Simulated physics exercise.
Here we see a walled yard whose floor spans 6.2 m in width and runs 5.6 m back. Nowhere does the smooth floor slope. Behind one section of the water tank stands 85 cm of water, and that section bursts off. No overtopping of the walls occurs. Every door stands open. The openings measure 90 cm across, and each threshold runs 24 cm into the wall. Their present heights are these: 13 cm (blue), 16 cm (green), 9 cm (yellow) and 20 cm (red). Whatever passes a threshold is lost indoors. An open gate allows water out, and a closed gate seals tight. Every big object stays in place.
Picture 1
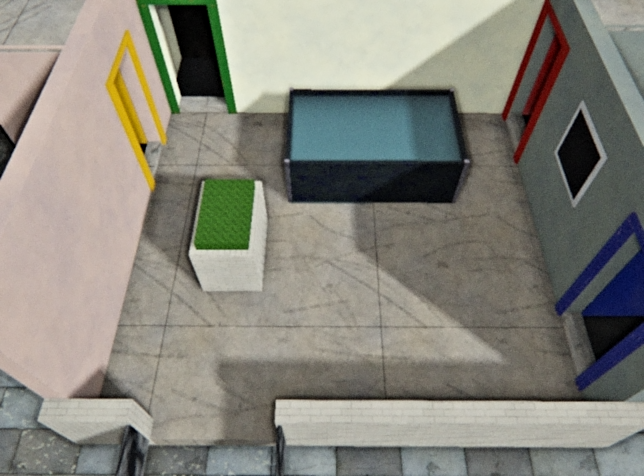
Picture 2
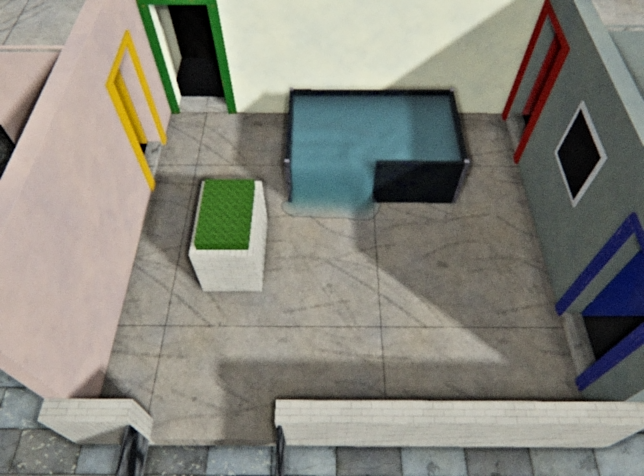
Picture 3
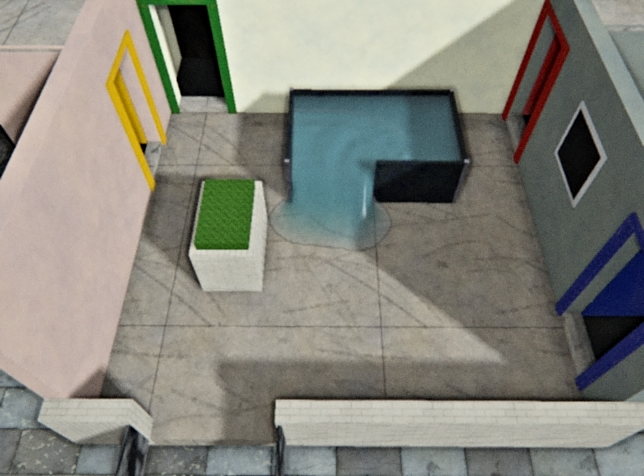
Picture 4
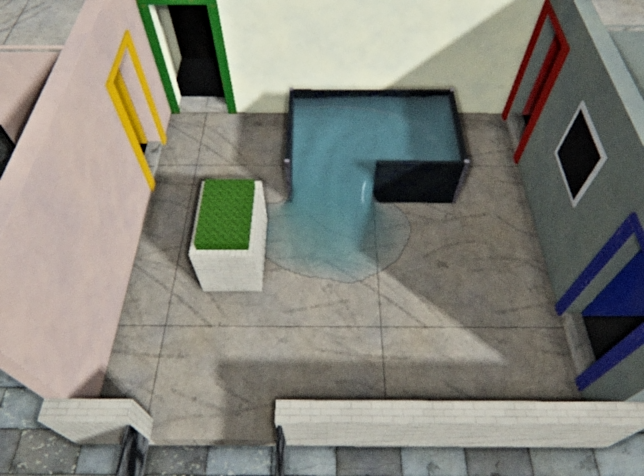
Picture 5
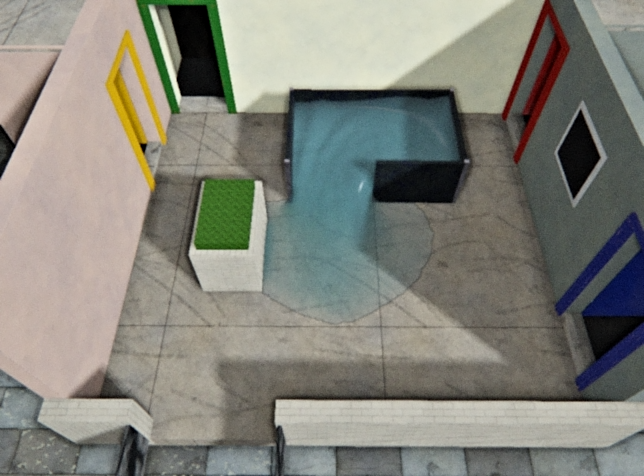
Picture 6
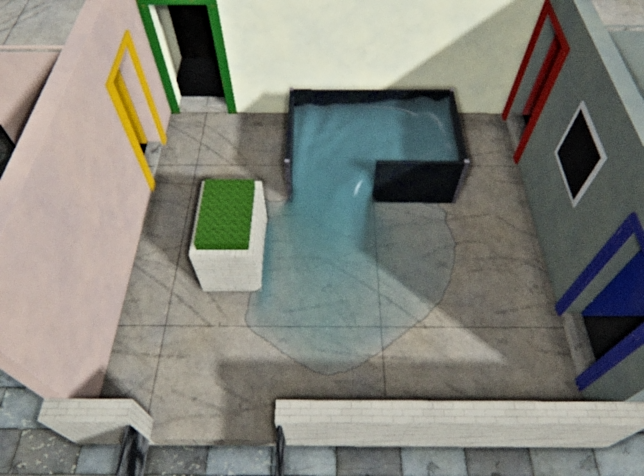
A dark-walled water tank in a walled yard losing a front section, water pouring through the gap and spreading across the floor.
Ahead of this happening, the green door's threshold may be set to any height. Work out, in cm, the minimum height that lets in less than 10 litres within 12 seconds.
I would say 8.5 cm.
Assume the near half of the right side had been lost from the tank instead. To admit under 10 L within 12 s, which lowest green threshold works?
A height of around 15 cm.
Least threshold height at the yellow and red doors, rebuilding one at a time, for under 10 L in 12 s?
Close to 8.0 cm (yellow) and close to 13.5 cm (red).
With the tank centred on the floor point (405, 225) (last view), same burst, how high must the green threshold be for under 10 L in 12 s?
At least some 12.0 centimetres tall.
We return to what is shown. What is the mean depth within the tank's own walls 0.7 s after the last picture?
Around 52 centimetres.
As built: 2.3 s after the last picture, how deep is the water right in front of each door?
Lab note, depth in cm: Blue 22; green 0; yellow 4; red 0.
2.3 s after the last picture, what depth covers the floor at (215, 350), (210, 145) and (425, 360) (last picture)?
Depths of roughly 2 cm, 0 cm and 19 cm, in that order.
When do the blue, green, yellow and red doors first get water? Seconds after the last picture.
Blue: 1.1 s; green: 3.0 s; yellow: 1.5 s; red: 3.6 s.
Then, 0.7 s after the last picture water covers 40 % of the floor, deepest (46 cm) near (315, 204); it has not reached the green door.
Then, 2.3 s after the last picture water covers 50 % of the floor, deepest (37 cm) near (585, 421); it has not reached the green door.
Then, 11.3 s after the last picture water covers 100 % of the floor, deepest (12 cm) near (457, 141); 8 cm at the green door, 0 litres in over its 16 cm threshold.
At the green door as built, the water peaked near 12 cm, 9.5 s after the last picture.
With a threshold of 7.5 cm, 18 litres would have come in within the 12 s; with 10.5 cm, 3 litres. So under 10 litres takes about 8.5 cm.
